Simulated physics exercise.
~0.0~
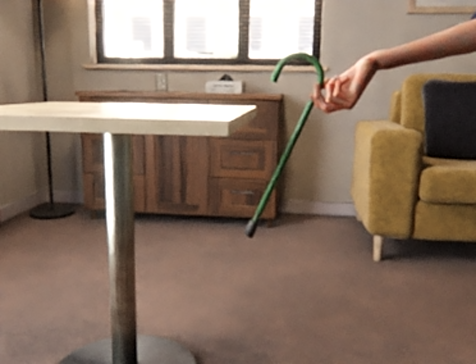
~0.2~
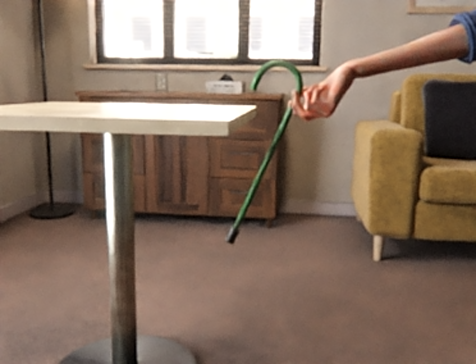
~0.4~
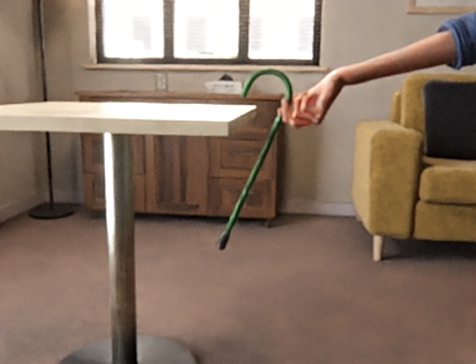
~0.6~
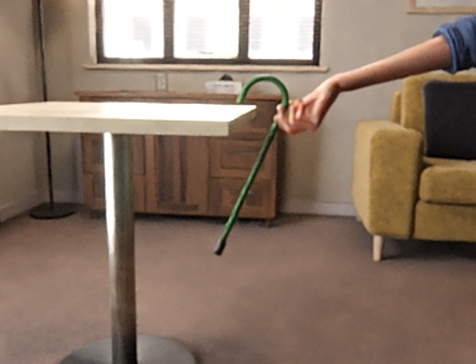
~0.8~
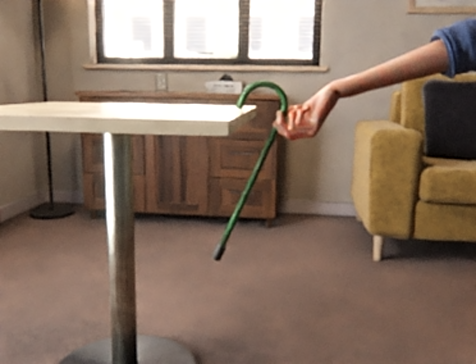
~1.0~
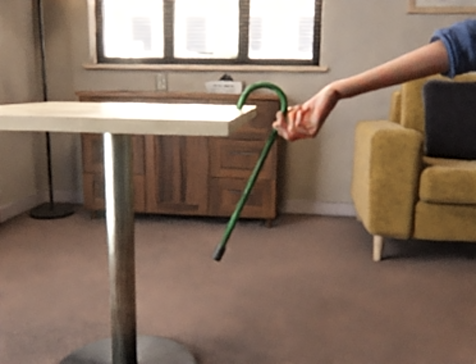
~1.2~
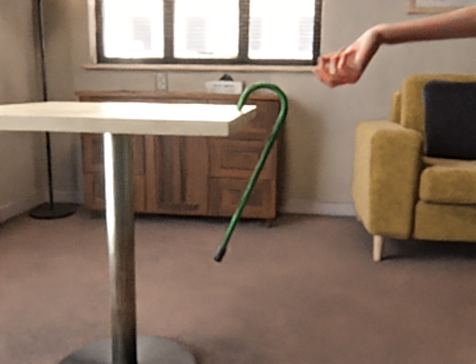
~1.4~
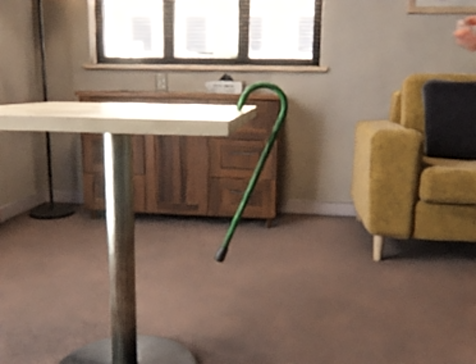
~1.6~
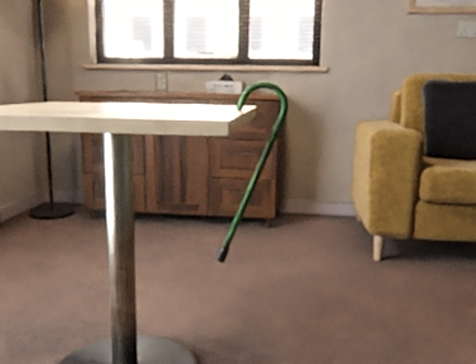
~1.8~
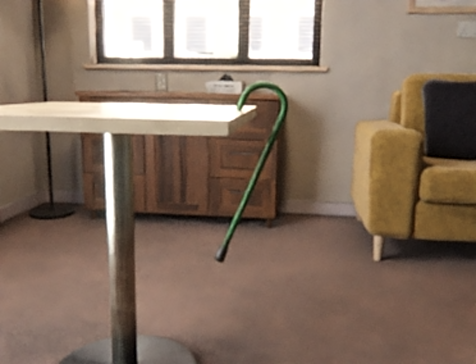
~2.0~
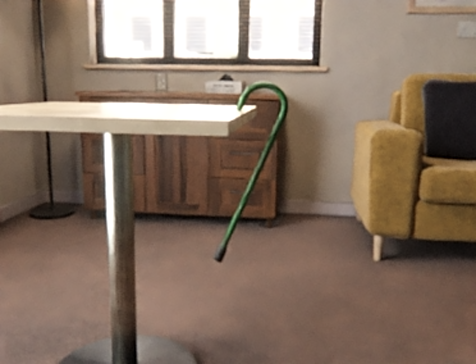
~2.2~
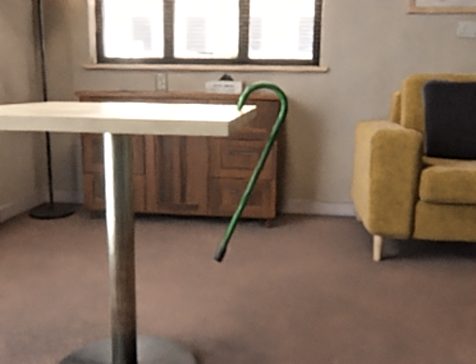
The video shows a hand bringing a green cane leftward and down to the right edge of a pale table top, hooking its curved handle there. The hand lets go and withdraws to the right, and the cane stays hanging at a slant, motionless.
